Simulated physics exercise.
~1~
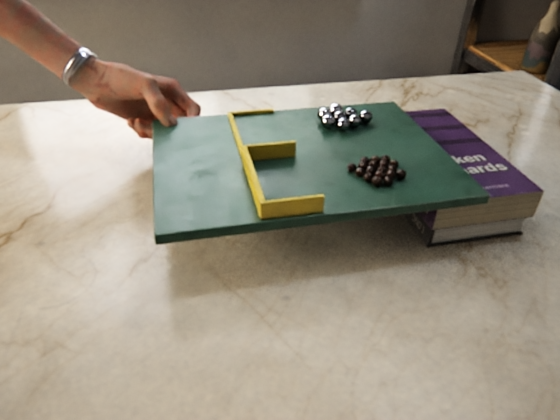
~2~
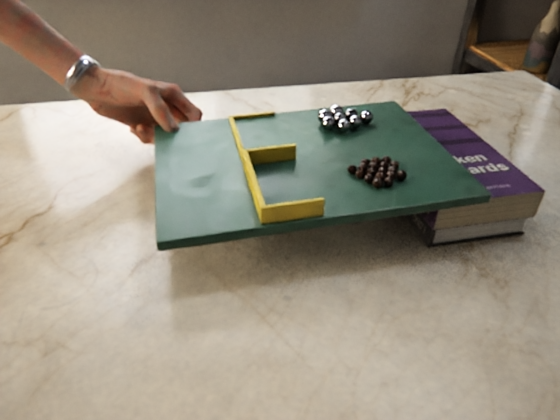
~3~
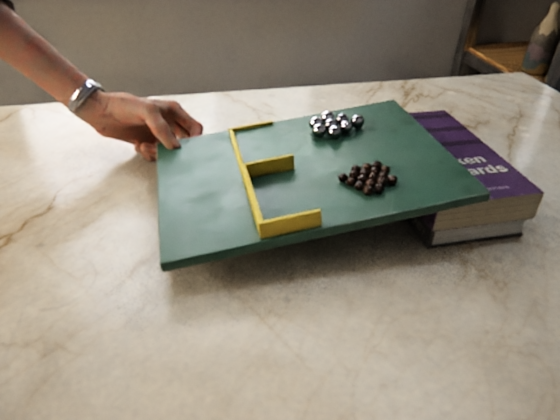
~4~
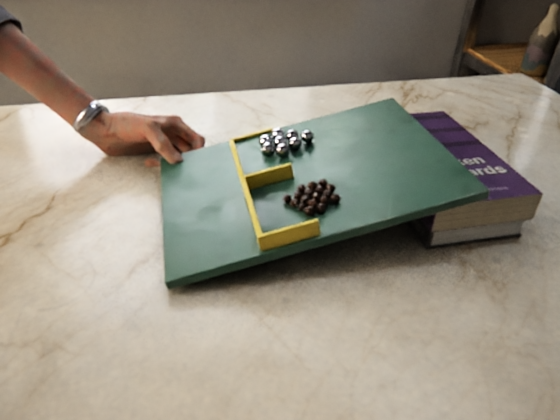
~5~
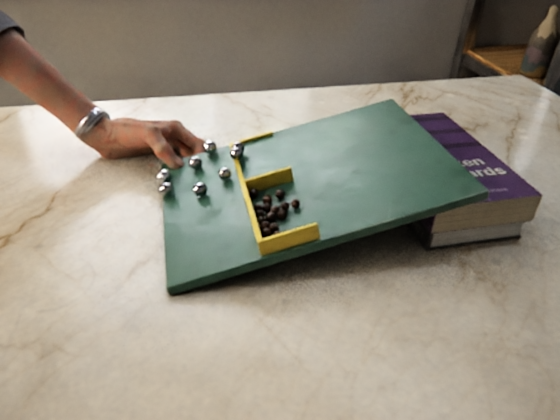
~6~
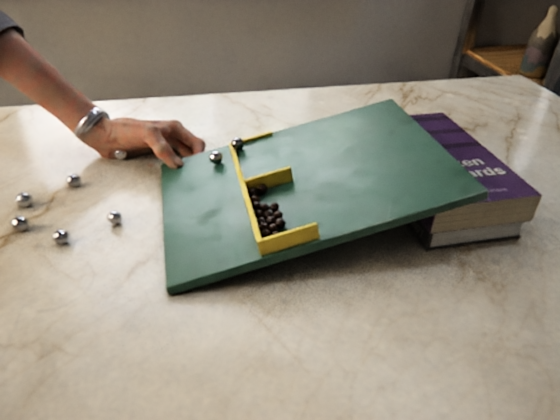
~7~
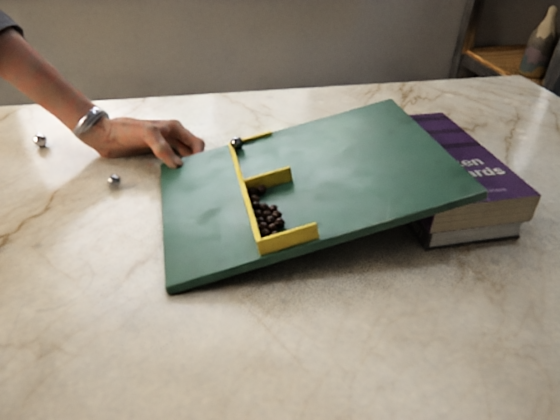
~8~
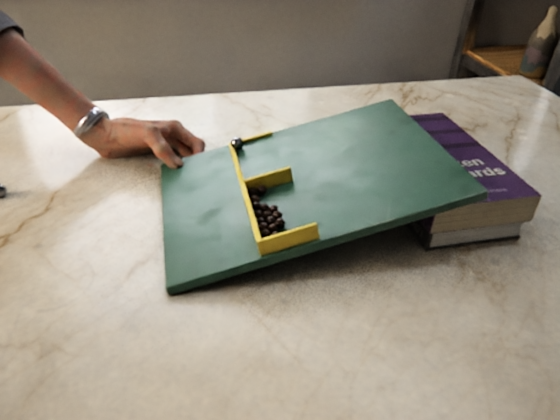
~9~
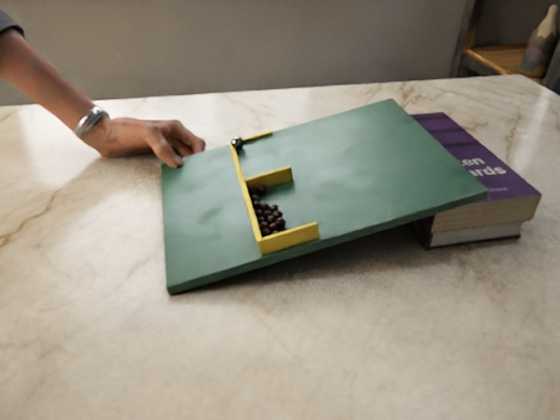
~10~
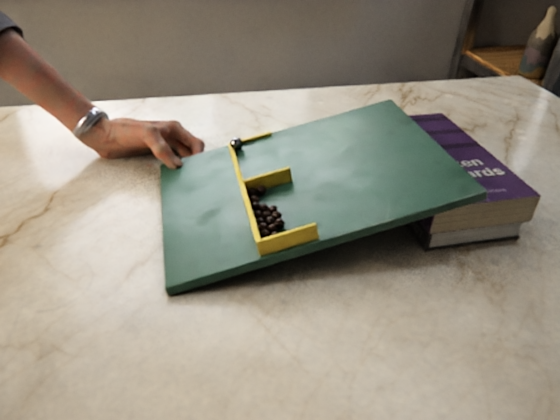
A hand wearing a silver bracelet holds the left end of a green board on a pale marble counter, seen from slightly above, with the right end propped on a purple book. Two yellow barriers face a heap of shiny silver balls at the back and dark brown pieces nearer the front. The hand lowers its end to the counter, and both heaps slide left. The dark pieces gather behind the near barrier, while most silver balls get past the far one and roll off leftward across the counter. Finally the board rests tilted, with a little silver left at the far barrier.
